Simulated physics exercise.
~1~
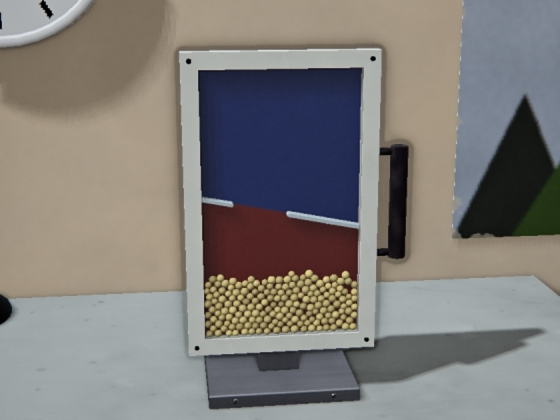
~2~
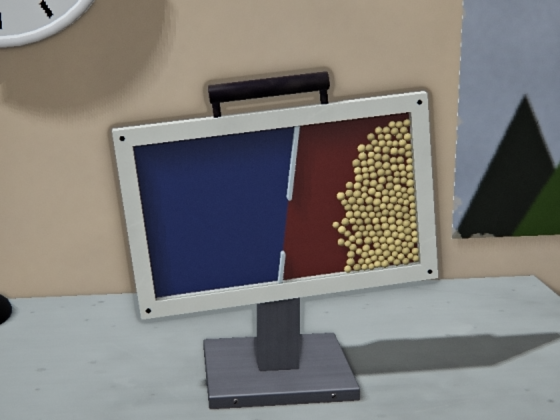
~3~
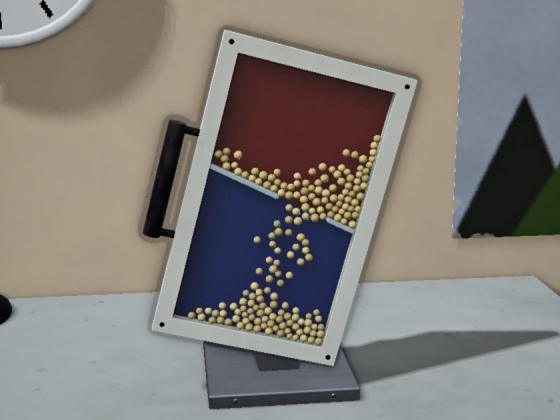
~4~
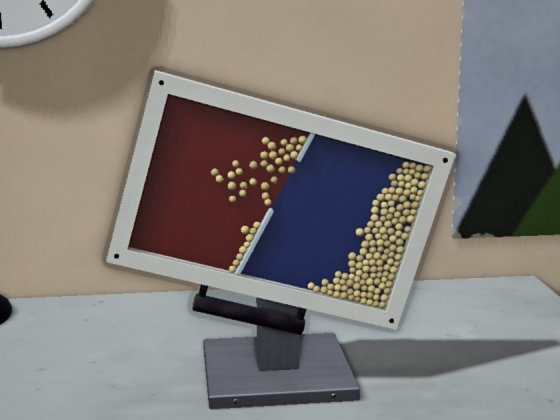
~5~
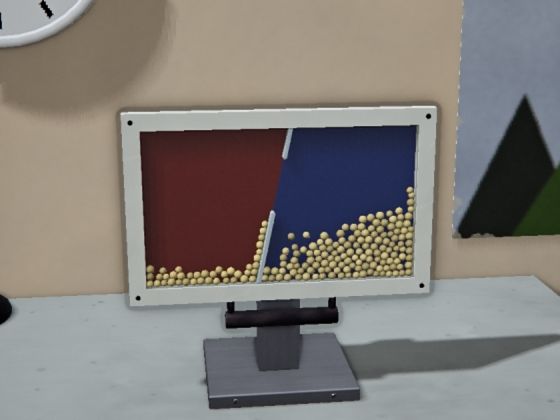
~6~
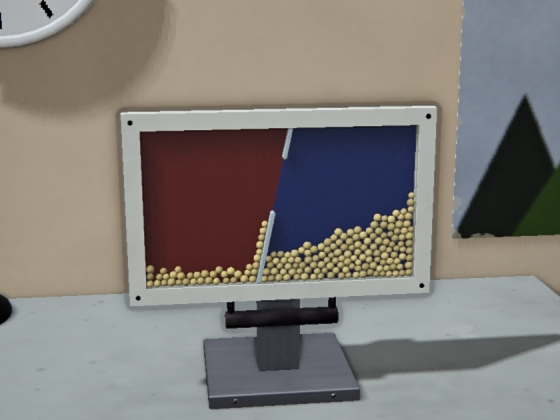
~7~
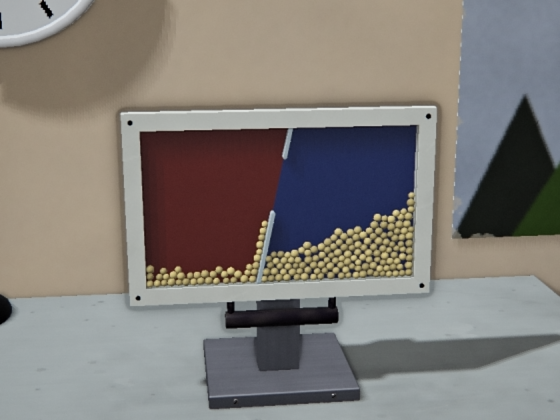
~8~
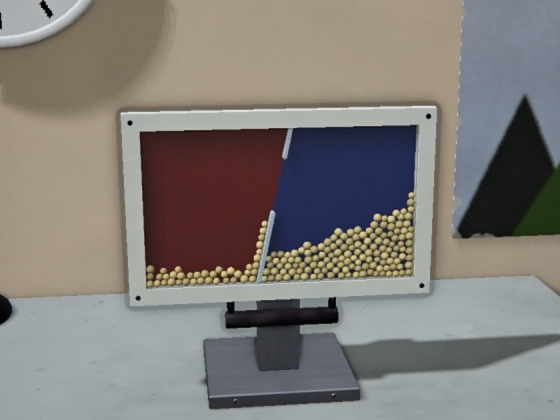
A white-framed case with a clear window stands on a grey base on a pale tabletop, seen from the front by a still camera, with a clock at upper left and a mountain picture at right. Its blue chamber sits above a red one holding a heap of pale yellow beans. The case turns anticlockwise onto its side, then nearly upside down, and beans pour through the gap into the blue chamber. It turns further the same way until it lies sideways, handle underneath. The beans settle, most sloping up rightward in blue, fewer in red at left.
